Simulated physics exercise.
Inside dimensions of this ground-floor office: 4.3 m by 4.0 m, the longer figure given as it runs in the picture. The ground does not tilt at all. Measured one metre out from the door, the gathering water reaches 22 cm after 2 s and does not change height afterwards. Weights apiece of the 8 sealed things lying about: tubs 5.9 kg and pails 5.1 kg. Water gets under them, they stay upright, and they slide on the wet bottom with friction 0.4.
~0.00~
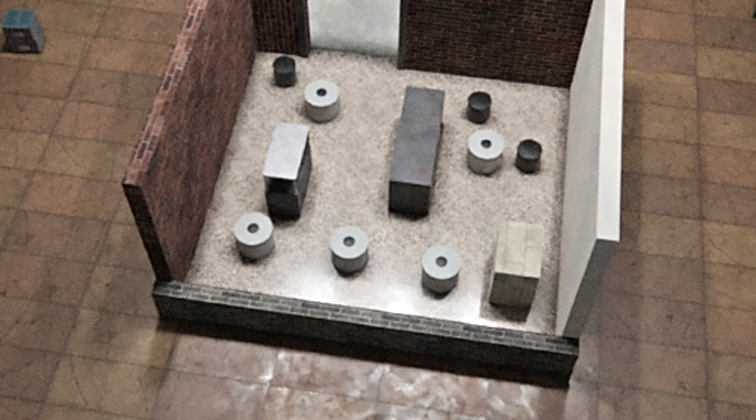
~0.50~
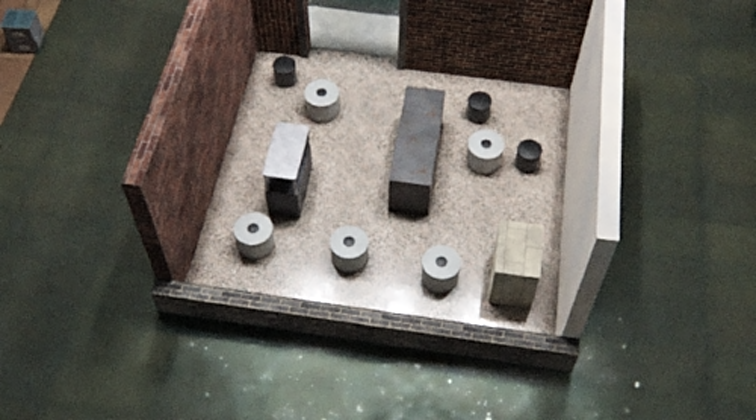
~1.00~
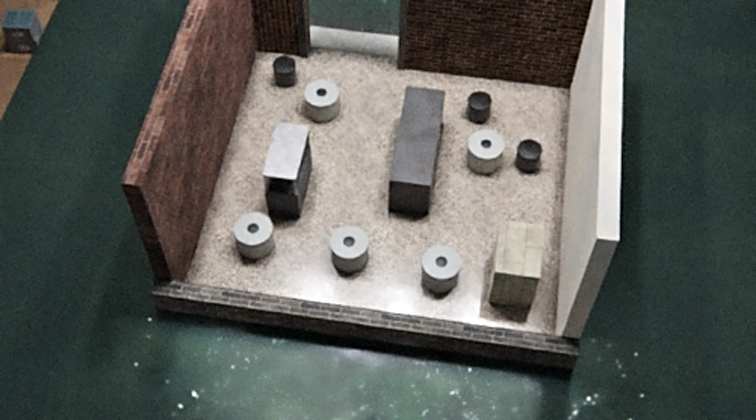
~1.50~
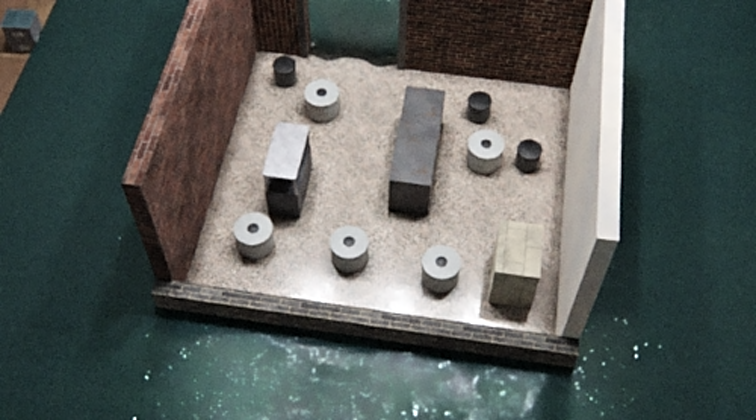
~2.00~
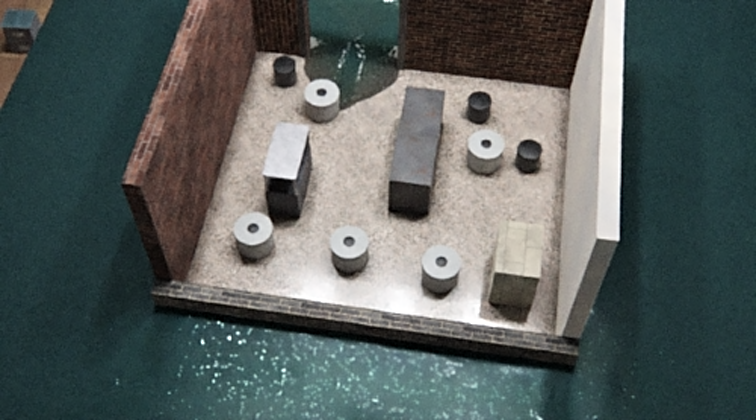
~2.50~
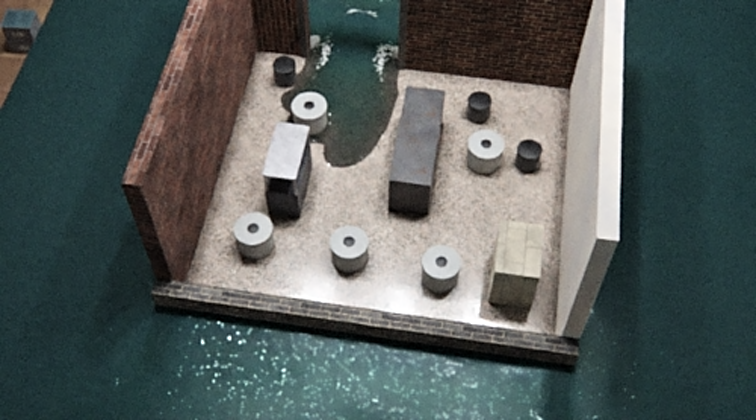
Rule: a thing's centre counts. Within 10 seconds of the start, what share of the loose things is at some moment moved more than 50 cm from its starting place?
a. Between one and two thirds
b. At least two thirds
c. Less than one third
a.
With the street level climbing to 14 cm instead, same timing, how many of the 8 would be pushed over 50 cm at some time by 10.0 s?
In that case 3 of them.
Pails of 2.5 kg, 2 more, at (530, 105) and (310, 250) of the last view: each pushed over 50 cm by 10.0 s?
Well, the first one stays under the mark, and the second tops the mark.
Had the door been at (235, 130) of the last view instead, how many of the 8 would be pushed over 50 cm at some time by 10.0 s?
Then it comes to 6.
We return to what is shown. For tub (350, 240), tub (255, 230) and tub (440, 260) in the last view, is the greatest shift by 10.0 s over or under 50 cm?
One by one in that order: Above; above; above.
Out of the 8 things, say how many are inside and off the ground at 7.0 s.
At that point I count 3.
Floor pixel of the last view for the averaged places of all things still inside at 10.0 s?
They average out to somewhere around (422, 170).
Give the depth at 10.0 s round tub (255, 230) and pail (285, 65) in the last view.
Close to 12 and 6 centimetres.
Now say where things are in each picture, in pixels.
In the first picture, a tub at (322, 93) rests on the ground; a tub at (253, 229), on the bottom; 0.0 m2 under water; 0 of 8 have shifted.
In the second picture, a tub at (322, 93) rests on the ground; a tub at (253, 229) rests on the ground; water covers 0.0 m2; 0 of 8 have shifted.
In the third picture, a tub at (322, 93), on the bottom; a tub at (253, 229), on the bottom; water covers 0.0 m2; 0 of 8 have shifted.
In the fourth picture, a tub at (322, 93), on the bottom; a tub at (253, 229) rests on the ground; water covers 0.0 m2; 0 of 8 have shifted.
In the fifth picture, a tub at (322, 93) rests on the ground; a tub at (253, 229), on the bottom; water covers 0.7 m2; 0 of 8 have shifted.
In the sixth picture, a tub at (309, 106), on the bottom, 27 cm from its start; a tub at (253, 229), on the bottom; 1.9 m2 under water; 1 of 8 have shifted.
After 3.5 s 1 of 8 are over 50 cm from their spots; 1 afloat.
After 4.5 s 2 of 8 are over 50 cm from their spots; 2 afloat.
After 7.0 s 3 of 8 are over 50 cm from their spots; 3 afloat.
After 10.0 s 4 of 8 are over 50 cm from their spots, and 4 have been at some point; 5 afloat.
